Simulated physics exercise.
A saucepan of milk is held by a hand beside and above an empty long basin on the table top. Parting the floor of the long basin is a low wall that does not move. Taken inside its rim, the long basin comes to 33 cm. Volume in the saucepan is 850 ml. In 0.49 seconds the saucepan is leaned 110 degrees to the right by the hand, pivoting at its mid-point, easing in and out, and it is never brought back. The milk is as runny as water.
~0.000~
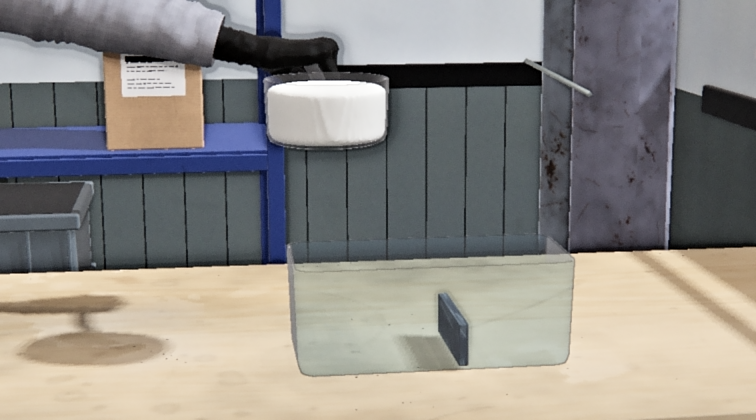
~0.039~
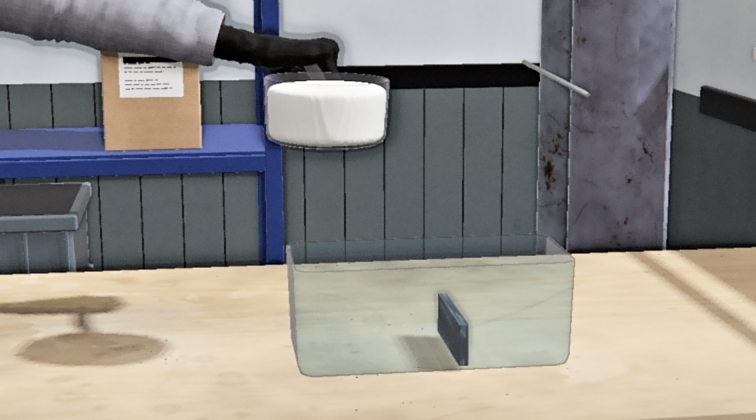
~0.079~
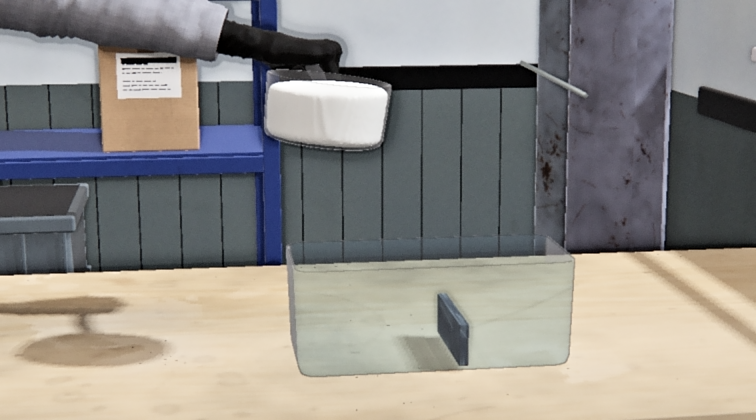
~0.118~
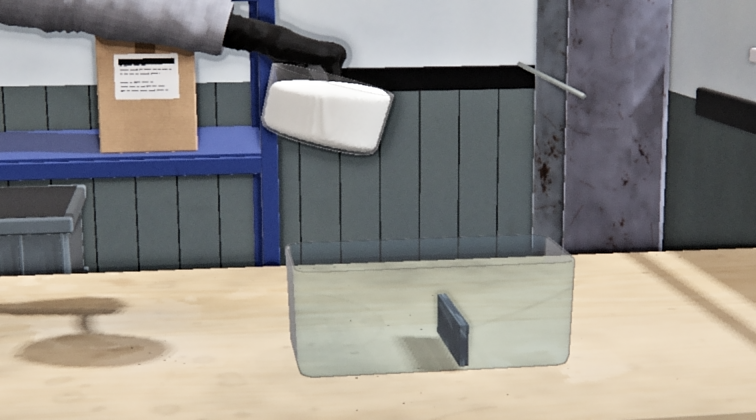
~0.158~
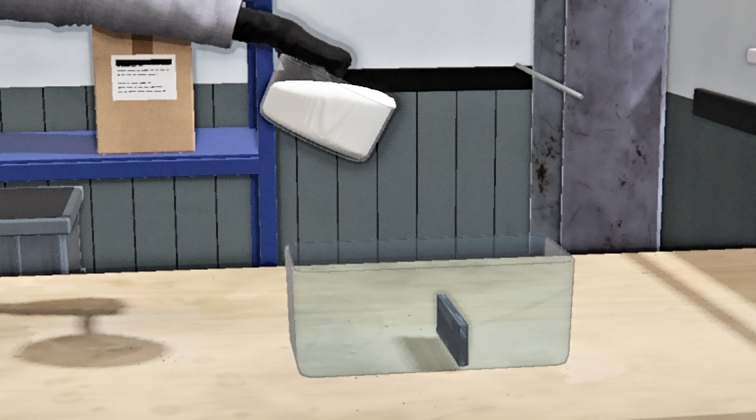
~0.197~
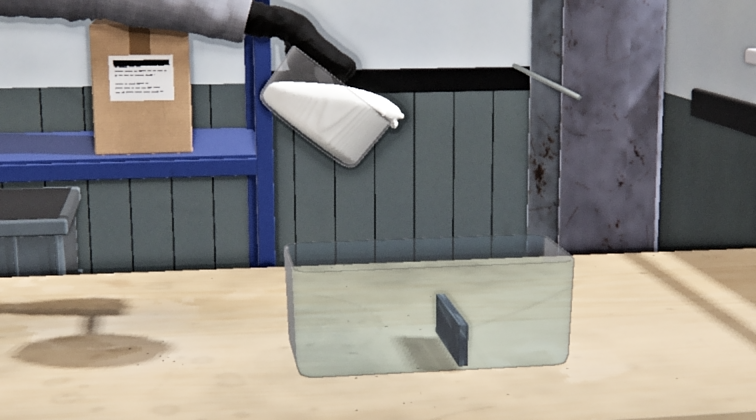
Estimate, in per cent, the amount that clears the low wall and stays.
Roughly 20 percent.
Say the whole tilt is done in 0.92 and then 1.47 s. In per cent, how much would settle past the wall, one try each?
I'd say 45 percent on the first go, 55 percent on the next.
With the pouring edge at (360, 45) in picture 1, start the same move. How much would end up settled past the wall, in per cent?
Then about 10 per cent.
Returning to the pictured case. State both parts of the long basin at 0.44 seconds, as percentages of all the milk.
I'd say about 20 left and about 10 right.
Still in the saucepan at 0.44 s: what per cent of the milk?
I reckon about 16 in a hundred is still held.
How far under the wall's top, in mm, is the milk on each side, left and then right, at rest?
Close to 28 mm left and close to 42 mm right.
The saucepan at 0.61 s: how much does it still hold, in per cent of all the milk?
About 2 % is still there.
After 0.44 s the tilt is 107° and 17 per cent is still to pour, 19 is left of the wall and 9 right of it.
After 0.61 s the tilt is 110° and 2 per cent is still to pour, 73 is left of the wall and 18 right of it.
After 0.79 s the tilt is 110° and 0 per cent is still to pour, 66 is left of the wall and 19 right of it.
After 0.99 s the tilt is 110° and 0 per cent is still to pour, 70 is left of the wall and 20 right of it.
In the end 70 per cent lies left of the wall, 20 right of it and 10 outside.
